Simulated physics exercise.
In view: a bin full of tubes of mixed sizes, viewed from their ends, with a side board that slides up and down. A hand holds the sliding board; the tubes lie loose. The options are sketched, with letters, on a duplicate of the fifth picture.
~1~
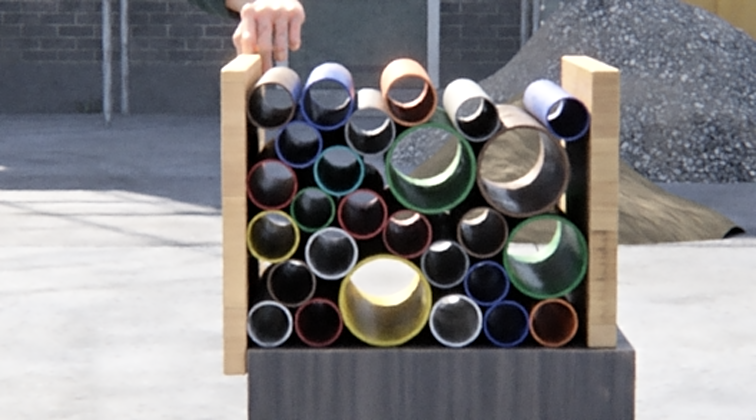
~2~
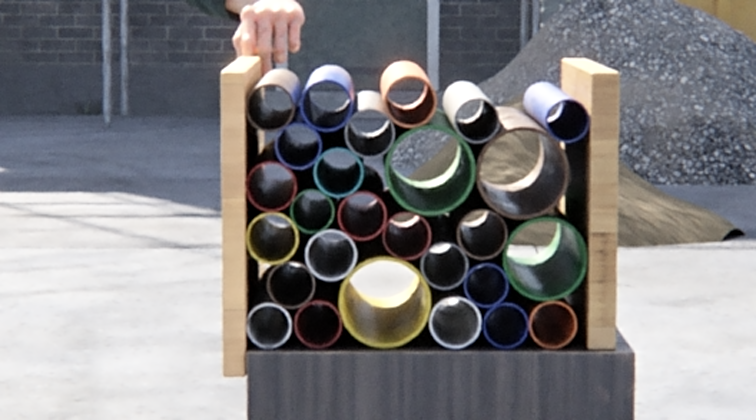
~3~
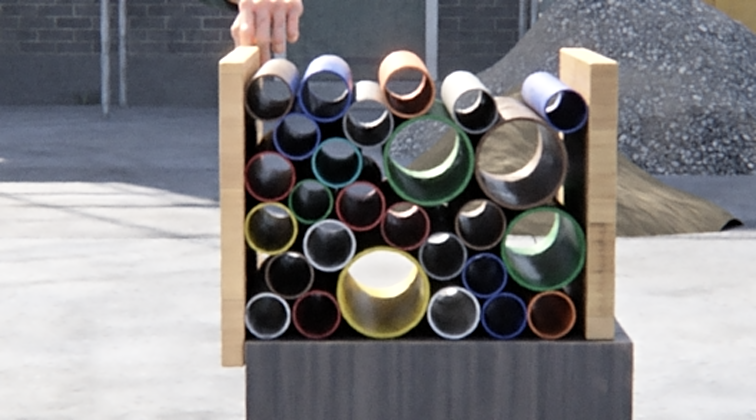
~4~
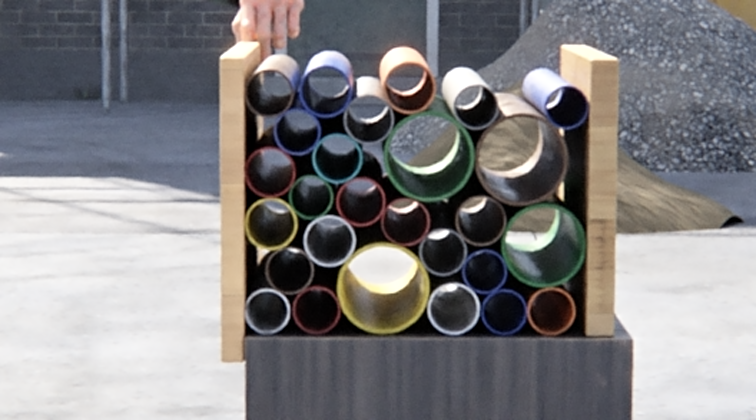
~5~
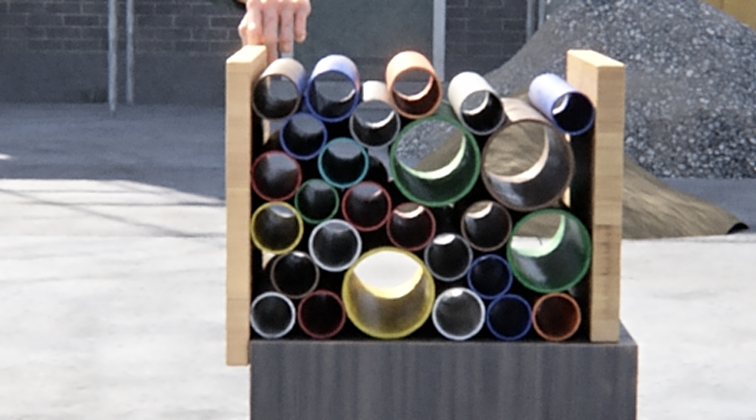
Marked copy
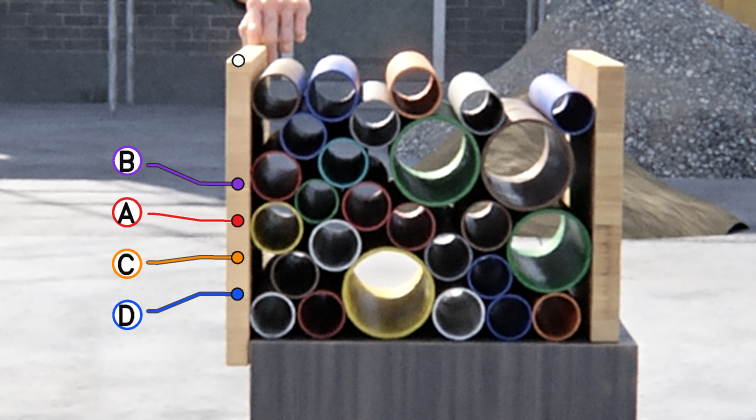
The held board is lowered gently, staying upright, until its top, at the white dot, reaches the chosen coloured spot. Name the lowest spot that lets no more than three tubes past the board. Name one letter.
Lower it to B and no more.
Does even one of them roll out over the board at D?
Yes, at D.
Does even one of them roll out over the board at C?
Yes.
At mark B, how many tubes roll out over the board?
It comes to one.
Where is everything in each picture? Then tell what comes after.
A red tube (272, 184); an orange tube (411, 99); side board (245, 201), in the first picture.
Side board (245, 203); a white tube (269, 326), in the second picture.
An orange tube (552, 314); a white tube (329, 245), in the third picture.
A brown tube (522, 159); a red tube (271, 172), in the fourth picture.
An orange tube (416, 92); side board (249, 192); a white tube (273, 315), in the fifth picture.
On the marked copy, A at (238, 221); B at (238, 184); C at (238, 257); D at (237, 295); the white dot at (238, 61).
Following B. Soon after the start, top of the board (250, 122).
Later, top of the board (250, 183).
In the end, top of the board (250, 183), one out over the board.
As for the rest, A four out over the board; C four out over the board; D more than three out over the board.
